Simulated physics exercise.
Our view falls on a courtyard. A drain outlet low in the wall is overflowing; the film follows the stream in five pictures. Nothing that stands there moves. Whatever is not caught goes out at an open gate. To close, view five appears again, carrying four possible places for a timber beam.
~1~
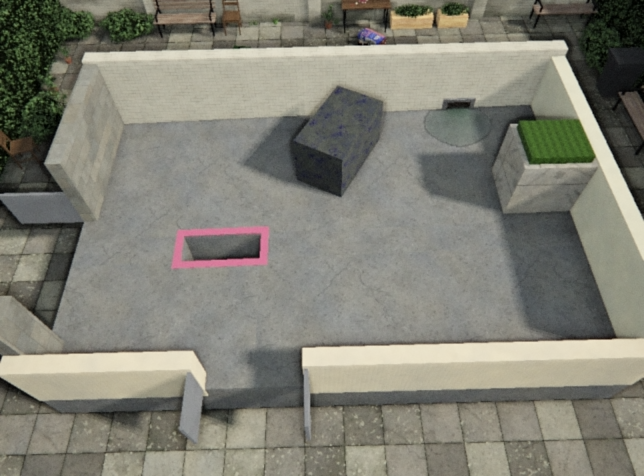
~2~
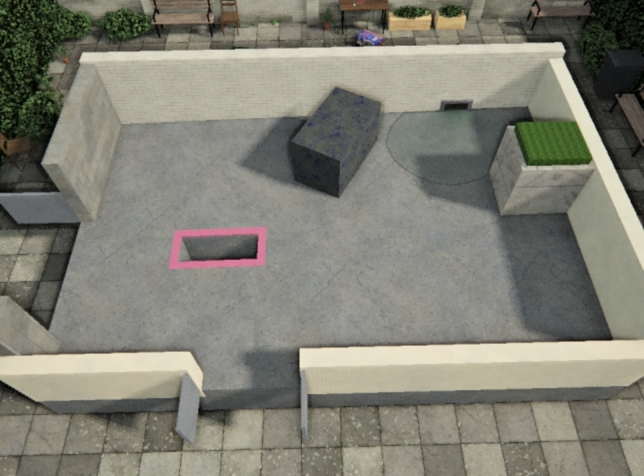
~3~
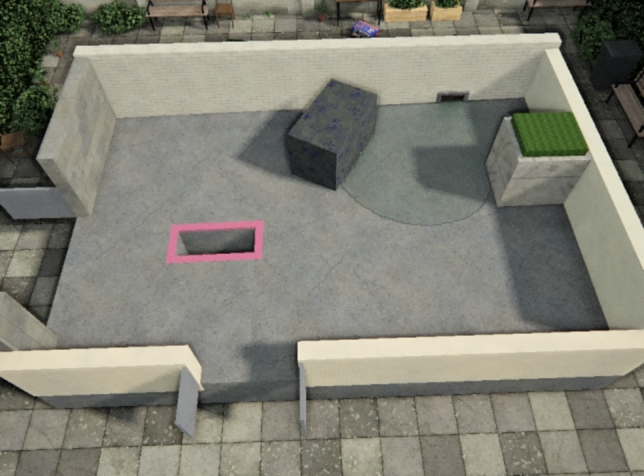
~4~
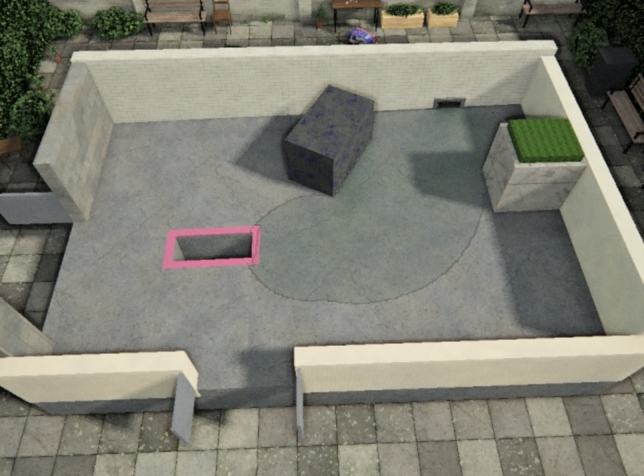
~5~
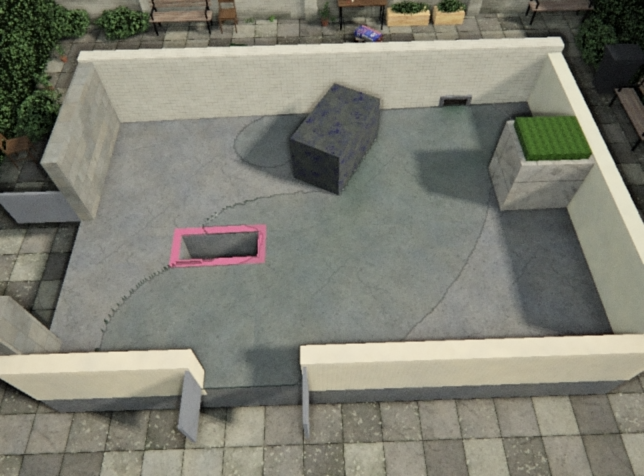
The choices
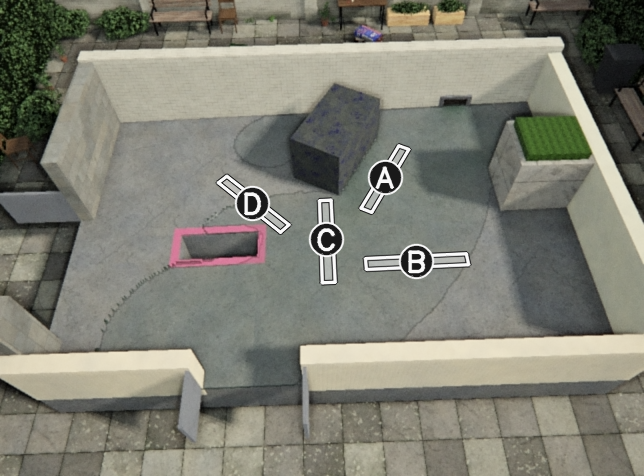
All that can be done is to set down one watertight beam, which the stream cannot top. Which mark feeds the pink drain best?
Place B does it best.
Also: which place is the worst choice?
Here it is place C.
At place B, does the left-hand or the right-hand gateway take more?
The left gate.
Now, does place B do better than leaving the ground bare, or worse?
It is better.
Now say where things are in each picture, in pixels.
In the first picture, outfall at (458, 104); pink drain at (221, 247); open gate at (255, 371); open gate at (82, 277); front seen at (468, 140), 2 % of the ground wet; pink drain still dry.
In the second picture, front seen at (451, 180), 9 % of the ground wet; pink drain still dry.
In the third picture, front seen at (372, 206), 17 % of the ground wet; pink drain still dry.
In the fourth picture, front seen at (265, 275), 31 % of the ground wet; pink drain still dry.
In the fifth picture, front seen at (109, 331), 47 % of the ground wet; pink drain taking water.
On the marked copy, A from (366, 210) to (403, 147); B from (365, 263) to (467, 259); C from (328, 282) to (325, 200); D from (222, 179) to (284, 228).
Choosing A, about 12 % of the stream goes into the pink drain, about 88 % out by the gates.
Choosing B, about 34 % of the stream goes into the pink drain, about 66 % out by the gates.
Choosing C, about 7 % of the stream goes into the pink drain, about 93 % out by the gates.
Choosing D, about 13 % of the stream goes into the pink drain, about 87 % out by the gates.
